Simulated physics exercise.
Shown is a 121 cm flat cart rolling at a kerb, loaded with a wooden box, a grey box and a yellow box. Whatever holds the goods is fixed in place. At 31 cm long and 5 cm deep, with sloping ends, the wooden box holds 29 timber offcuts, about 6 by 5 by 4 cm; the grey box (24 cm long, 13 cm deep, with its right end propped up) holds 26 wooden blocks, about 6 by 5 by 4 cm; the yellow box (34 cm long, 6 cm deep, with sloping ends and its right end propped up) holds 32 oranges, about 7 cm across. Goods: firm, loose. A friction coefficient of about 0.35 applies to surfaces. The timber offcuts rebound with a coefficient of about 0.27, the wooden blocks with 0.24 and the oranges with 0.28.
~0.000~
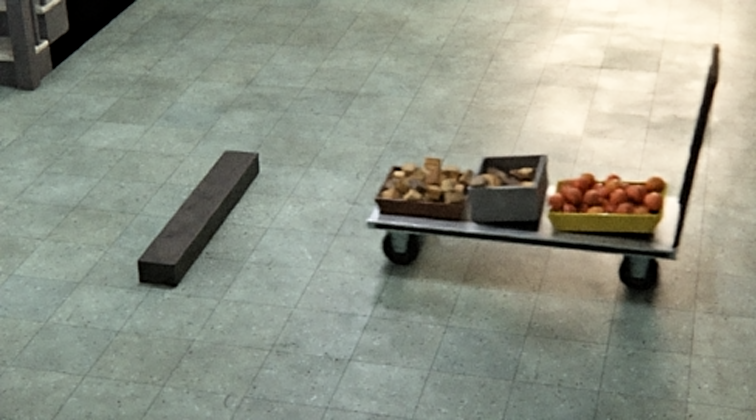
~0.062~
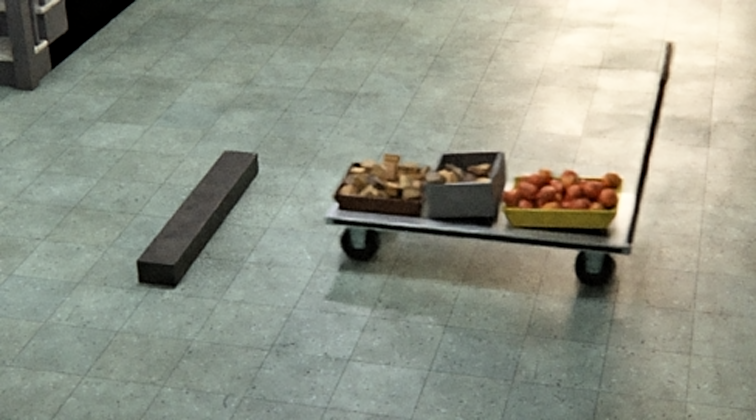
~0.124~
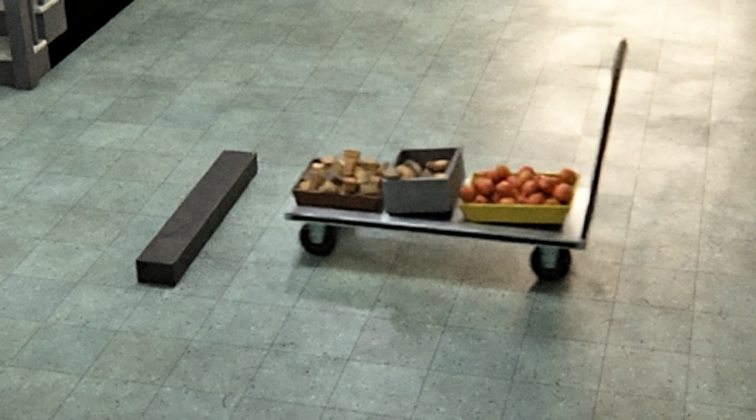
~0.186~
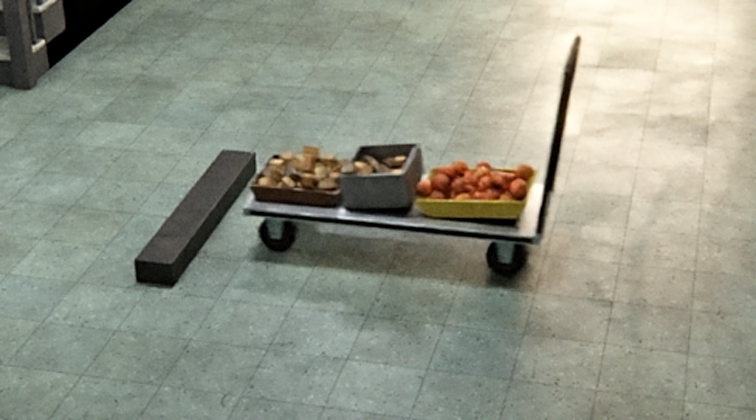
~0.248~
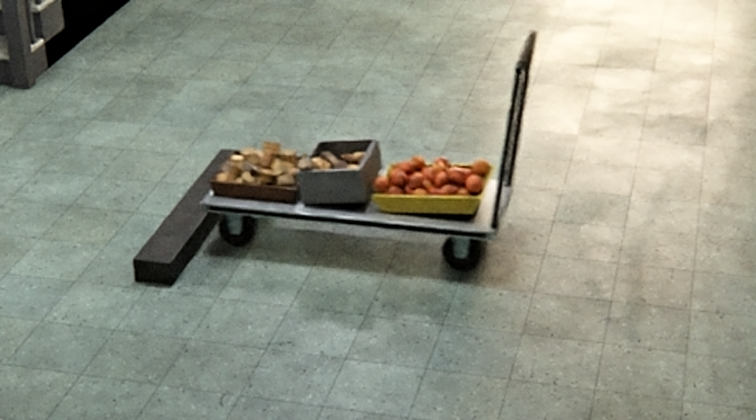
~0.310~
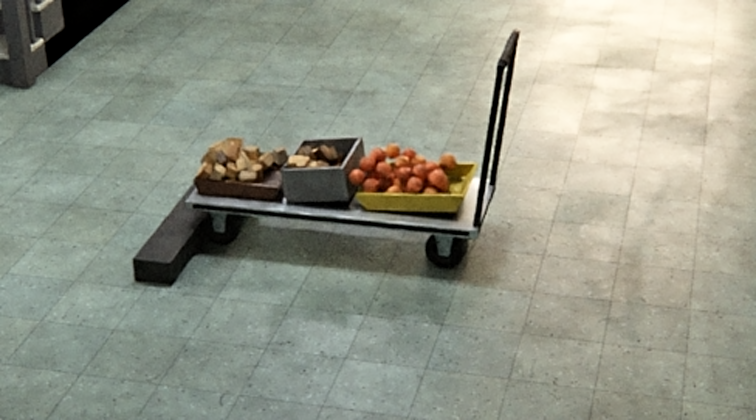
On a grey-green tiled floor, a flat cart carrying a wooden box of offcuts, a grey box of wooden blocks and a yellow box of oranges rolls left toward a dark kerb. It meets the kerb and halts, and the loads shift left inside their boxes, with nothing out.
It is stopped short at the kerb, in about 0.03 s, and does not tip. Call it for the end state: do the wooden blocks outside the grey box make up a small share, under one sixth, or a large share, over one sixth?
A small share, under one sixth.
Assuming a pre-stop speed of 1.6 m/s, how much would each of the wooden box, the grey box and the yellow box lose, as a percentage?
In that case the wooden box sheds 10 per cent of its load, the grey box 0 per cent, and the yellow box 10 per cent.
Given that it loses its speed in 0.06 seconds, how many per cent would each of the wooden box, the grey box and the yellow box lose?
With that change, wooden box 40 per cent, grey box 0 per cent, yellow box 40 per cent.
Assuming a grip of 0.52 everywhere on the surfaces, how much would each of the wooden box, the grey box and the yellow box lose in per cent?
Wooden box 40%, grey box 0%, yellow box 30%.
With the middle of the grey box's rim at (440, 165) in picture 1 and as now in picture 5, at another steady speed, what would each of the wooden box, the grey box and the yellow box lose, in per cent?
Under that change it'd be wooden box at 10, grey box at 0 and yellow box at 10 percent.
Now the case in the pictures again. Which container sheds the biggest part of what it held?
Answer: The wooden box.
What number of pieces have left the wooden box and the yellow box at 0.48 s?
Estimate at that time - wooden box 12, yellow box 6, give or take.
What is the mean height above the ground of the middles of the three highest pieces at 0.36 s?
44 cm.
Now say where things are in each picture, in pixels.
In the first frame (we follow the rim corner now nearest the camera; the camera pans a little), grey box at (532, 187); wooden box at (462, 206); 75 cm still to roll; nothing out yet.
The second frame shows grey box at (488, 183); wooden box at (419, 202); 58 cm still to roll.
The third frame shows grey box at (444, 178); wooden box at (377, 197); 41 cm still to roll.
The fourth frame shows grey box at (400, 174); wooden box at (334, 193); 24 cm still to roll.
The fifth frame shows grey box at (357, 169); wooden box at (292, 188); 7 cm still to roll.
The sixth frame shows grey box at (340, 167); wooden box at (276, 187); stopped; nothing out yet.
After 0.36 s, 4 of 29 out of the wooden box, 1 of 26 out of the grey box and 2 of 32 out of the yellow box.
After 0.48 s, 13 of 29 out of the wooden box, 1 of 26 out of the grey box and 6 of 32 out of the yellow box.
After 0.71 s, 14 of 29 out of the wooden box, 1 of 26 out of the grey box and 10 of 32 out of the yellow box.
Outcome (at 1.21 s), 14 of 29 out of the wooden box, 1 of 26 out of the grey box and 11 of 32 out of the yellow box. Asked share, 1 of 26, 4 per cent.
